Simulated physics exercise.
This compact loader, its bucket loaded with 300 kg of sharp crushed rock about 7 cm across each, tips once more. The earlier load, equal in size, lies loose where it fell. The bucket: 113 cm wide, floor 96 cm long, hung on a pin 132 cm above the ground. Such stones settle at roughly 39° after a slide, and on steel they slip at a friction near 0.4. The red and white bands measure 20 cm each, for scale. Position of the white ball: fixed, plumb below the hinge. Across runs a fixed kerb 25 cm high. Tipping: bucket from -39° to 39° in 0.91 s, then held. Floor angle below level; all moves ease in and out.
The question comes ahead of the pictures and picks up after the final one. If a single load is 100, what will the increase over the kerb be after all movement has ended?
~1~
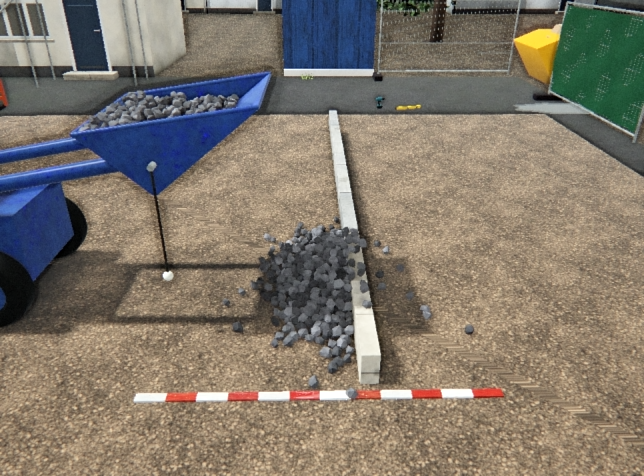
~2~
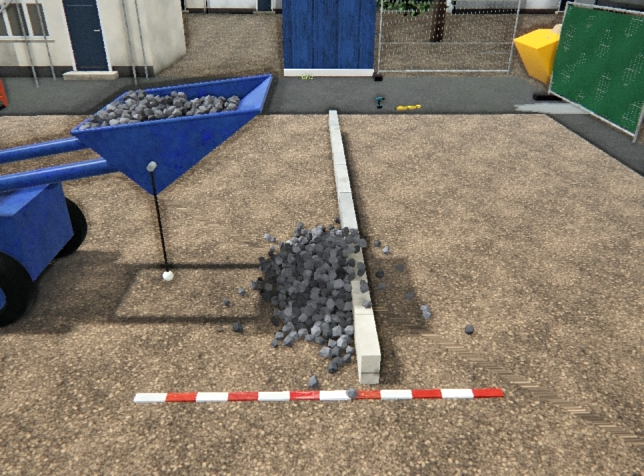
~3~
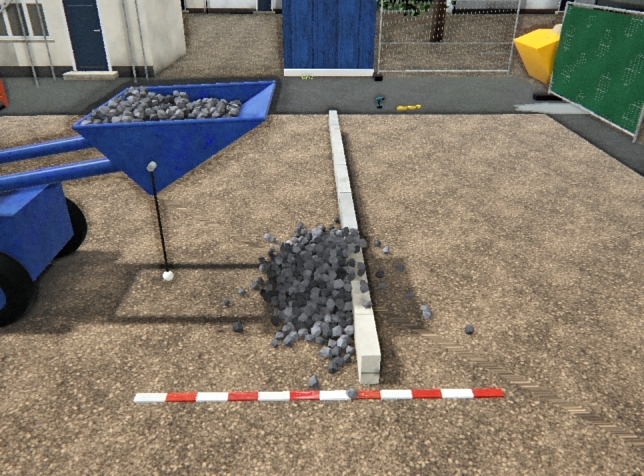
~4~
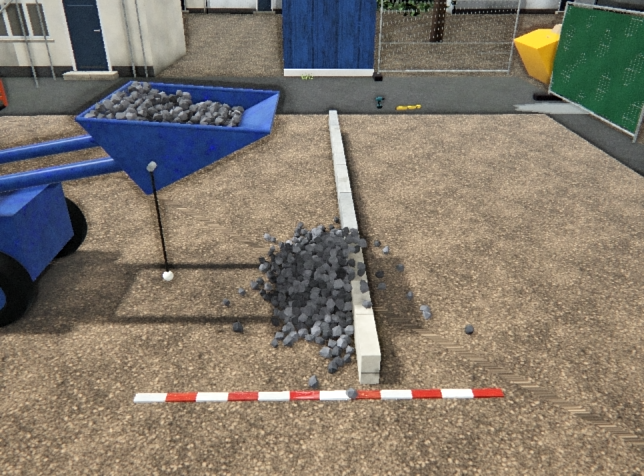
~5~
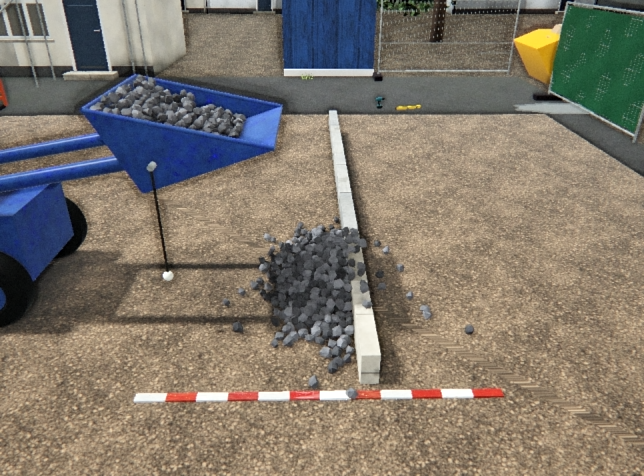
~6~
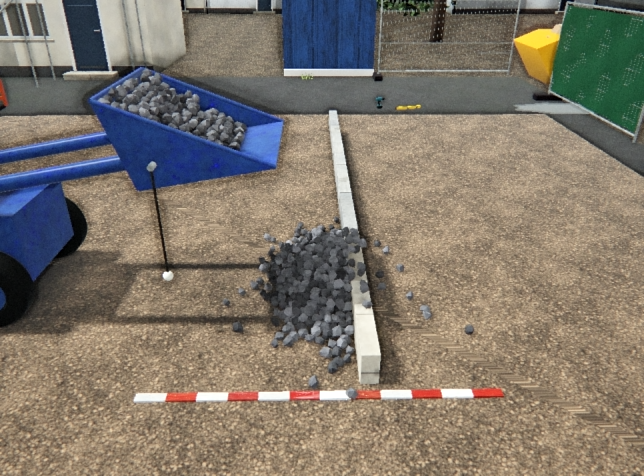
The increase will be around 0 per cent.
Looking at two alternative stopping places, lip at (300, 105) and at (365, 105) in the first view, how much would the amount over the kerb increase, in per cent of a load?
Some 10 percent, and then 95 percent.
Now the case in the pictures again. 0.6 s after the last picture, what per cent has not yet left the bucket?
About 95 per cent is held.
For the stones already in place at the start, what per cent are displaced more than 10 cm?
Close to 0 in a hundred of them.
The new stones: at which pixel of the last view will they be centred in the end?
In the last view, about pixel (285, 268).
Then, 0.3 s after the last picture the floor is at 27°; in per cent of one load, 100 in the bucket, 98 on this side of the kerb, 2 over the kerb; the foremost stones are at (407, 283).
Then, 0.6 s after the last picture the floor is at 39°; in per cent of one load, 95 in the bucket, 104 on this side of the kerb, 2 over the kerb; the foremost stones are at (407, 283).
Then, 1.0 s after the last picture the floor is at 39°; in per cent of one load, 33 in the bucket, 165 on this side of the kerb, 2 over the kerb; the foremost stones are at (407, 283).
Then, 3.6 s after the last picture the floor is at 39°; in per cent of one load, 0 in the bucket, 198 on this side of the kerb, 2 over the kerb; the foremost stones are at (407, 283). Net gain over the kerb, 0.
